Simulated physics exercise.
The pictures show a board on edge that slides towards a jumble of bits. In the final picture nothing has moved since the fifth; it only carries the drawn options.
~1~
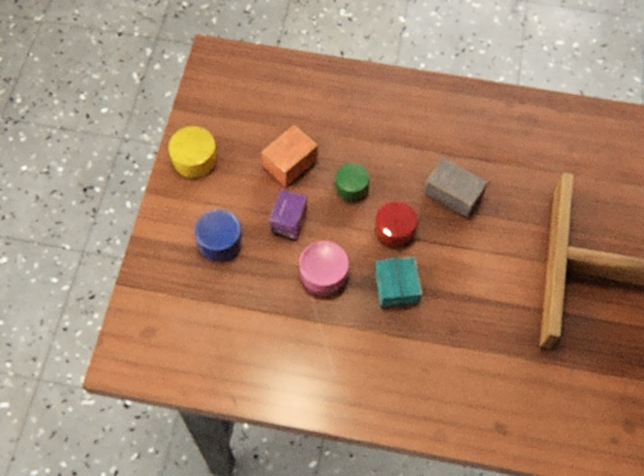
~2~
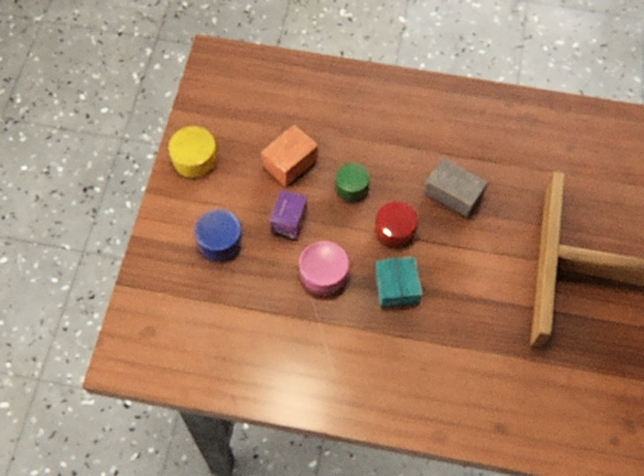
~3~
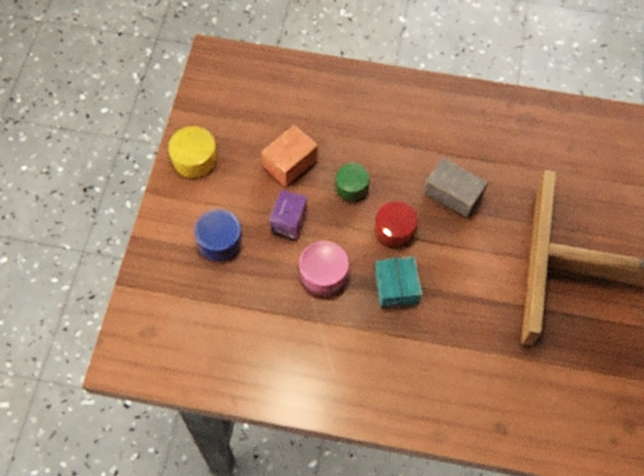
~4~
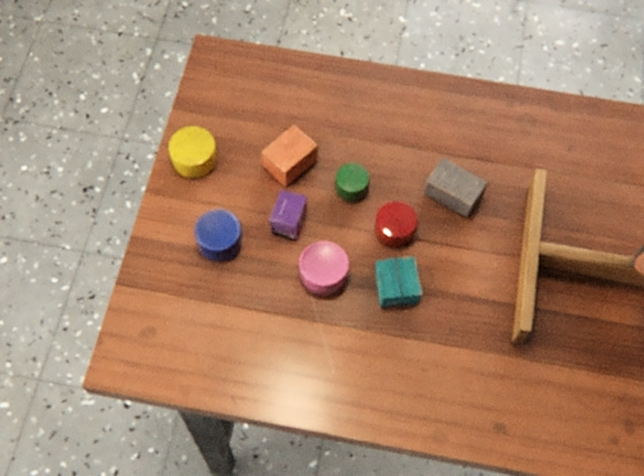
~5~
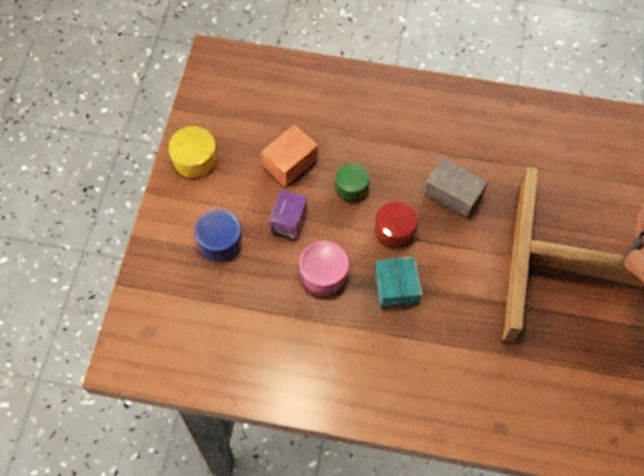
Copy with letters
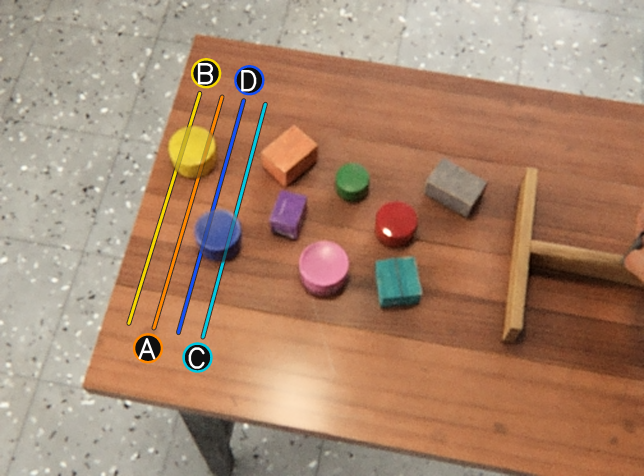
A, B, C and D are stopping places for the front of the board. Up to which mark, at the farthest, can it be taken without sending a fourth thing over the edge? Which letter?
No farther than D.
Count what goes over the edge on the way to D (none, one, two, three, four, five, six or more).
By then, two.
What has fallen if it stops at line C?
It is the yellow pot.
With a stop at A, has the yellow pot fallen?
By then, yes.
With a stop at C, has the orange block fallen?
No.
On the marked copy, A at (190, 205); B at (167, 201); C at (236, 213); D at (213, 209).
Following D. Soon after the start, board (412, 225); turquoise box (376, 276); grey block (386, 184).
Later, board (300, 206); blue tub (190, 223); green tin (238, 167).
In the end, board (214, 191); blue tub over the edge; yellow pot over the edge; two fallen.
As for the rest, A drops four; B drops six; C is within the limit but short.
